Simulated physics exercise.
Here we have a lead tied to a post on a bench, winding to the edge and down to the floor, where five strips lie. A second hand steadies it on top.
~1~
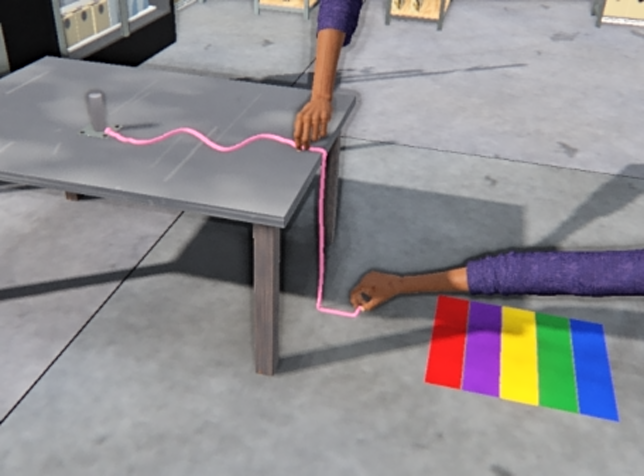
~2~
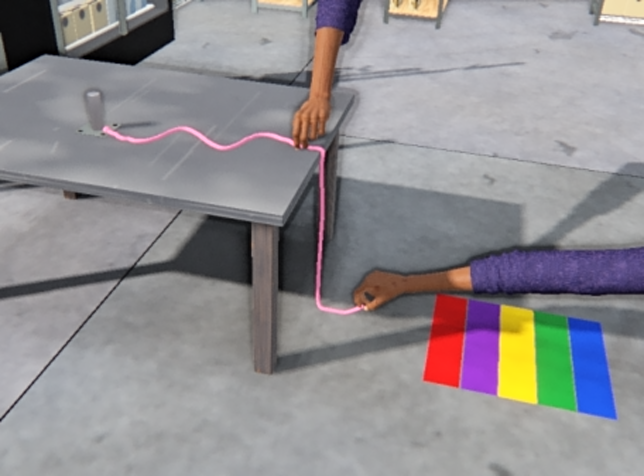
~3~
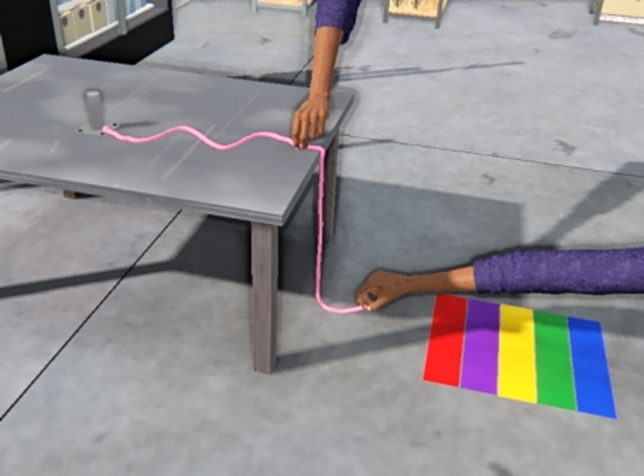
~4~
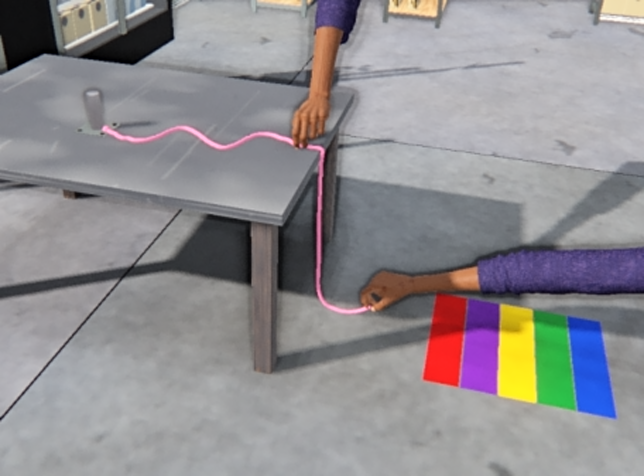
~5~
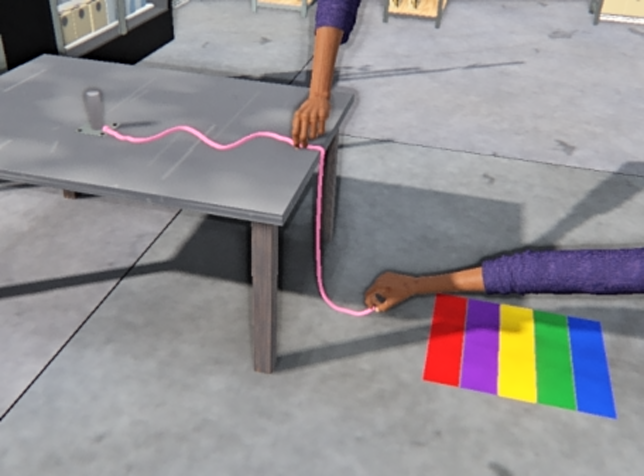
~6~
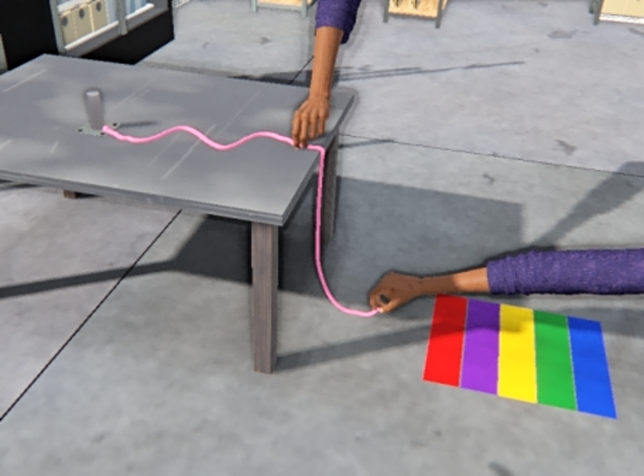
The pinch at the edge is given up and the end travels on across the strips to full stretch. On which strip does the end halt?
Over green.
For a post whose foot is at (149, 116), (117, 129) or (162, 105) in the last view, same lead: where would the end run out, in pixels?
About (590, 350), (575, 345) and (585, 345).
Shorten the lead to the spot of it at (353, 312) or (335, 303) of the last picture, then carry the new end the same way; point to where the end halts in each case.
The places are (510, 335) and (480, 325).
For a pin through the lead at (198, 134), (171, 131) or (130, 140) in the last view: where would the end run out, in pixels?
Try by try, around (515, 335), (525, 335) and (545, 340).
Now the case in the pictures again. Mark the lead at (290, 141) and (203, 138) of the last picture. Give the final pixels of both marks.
Near (346, 173) and (235, 143).
Soon after, end near (490, 329); over purple.
After that, end near (529, 336); over yellow.
At the stop, end near (554, 341); over green. The end stops over the green strip.
